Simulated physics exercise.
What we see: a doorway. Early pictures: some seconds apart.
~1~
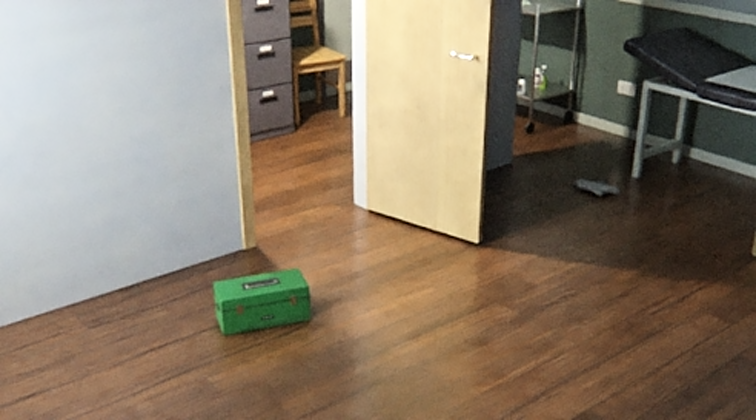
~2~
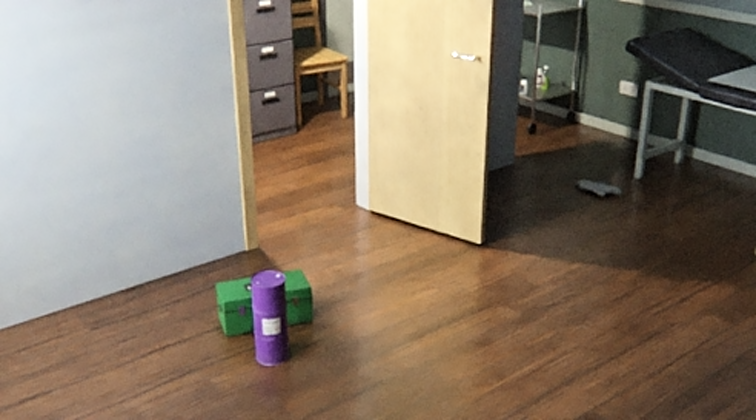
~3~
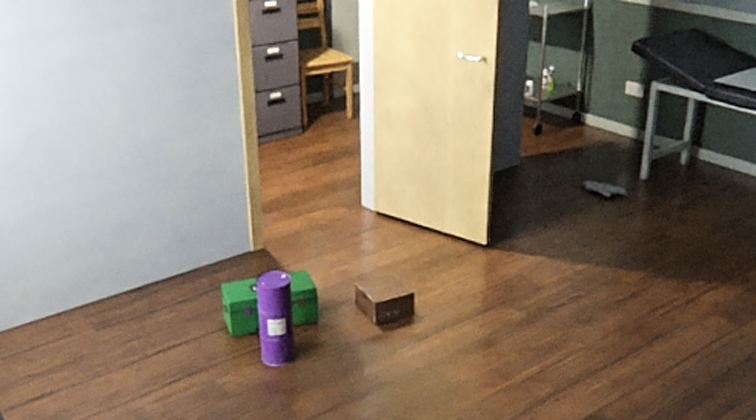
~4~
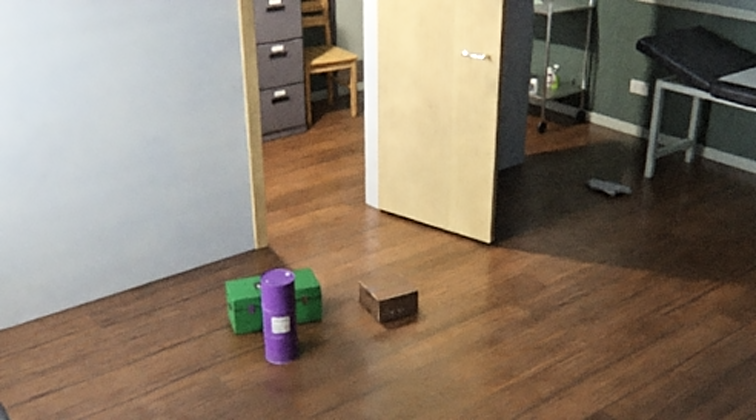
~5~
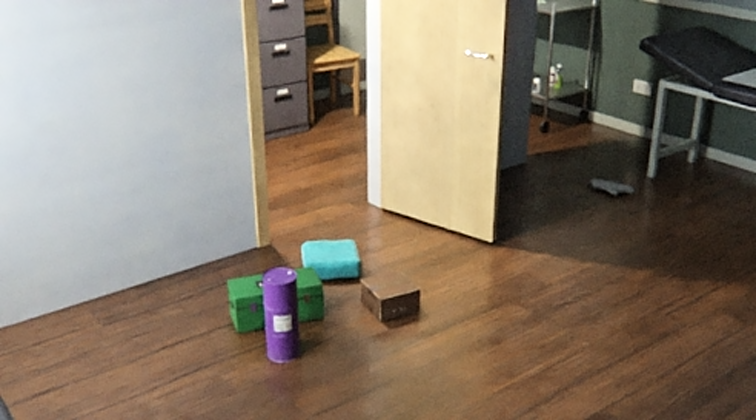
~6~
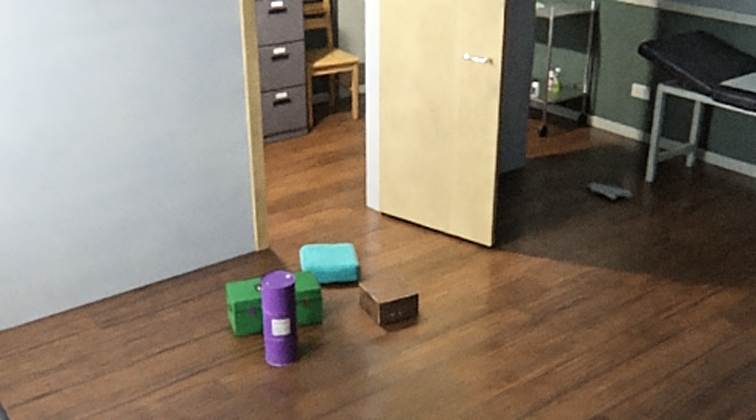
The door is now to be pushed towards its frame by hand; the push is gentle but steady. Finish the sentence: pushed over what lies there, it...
It swings shut.
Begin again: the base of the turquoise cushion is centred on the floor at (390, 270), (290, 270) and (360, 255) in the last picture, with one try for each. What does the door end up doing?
Try 1: Door ends up flush. Try 2: Door ends up flush. Try 3: Door stays partly open.
Then, 0.80 s later than the last frame, open by 75°.
Then, 1.30 s later than the last frame, open by 42°; turquoise cushion moved a little near (324, 263).
Then, 1.50 s later than the last frame, open by 29°; turquoise cushion moved about its own width near (294, 263).
Then, 1.70 s later than the last frame, open by 17°; turquoise cushion moved about its own width near (272, 262).
When it is over, open by 0°; moved from the start, turquoise cushion; the other 3 as before. End places, in pixels of the last picture, turquoise cushion near (265, 262).
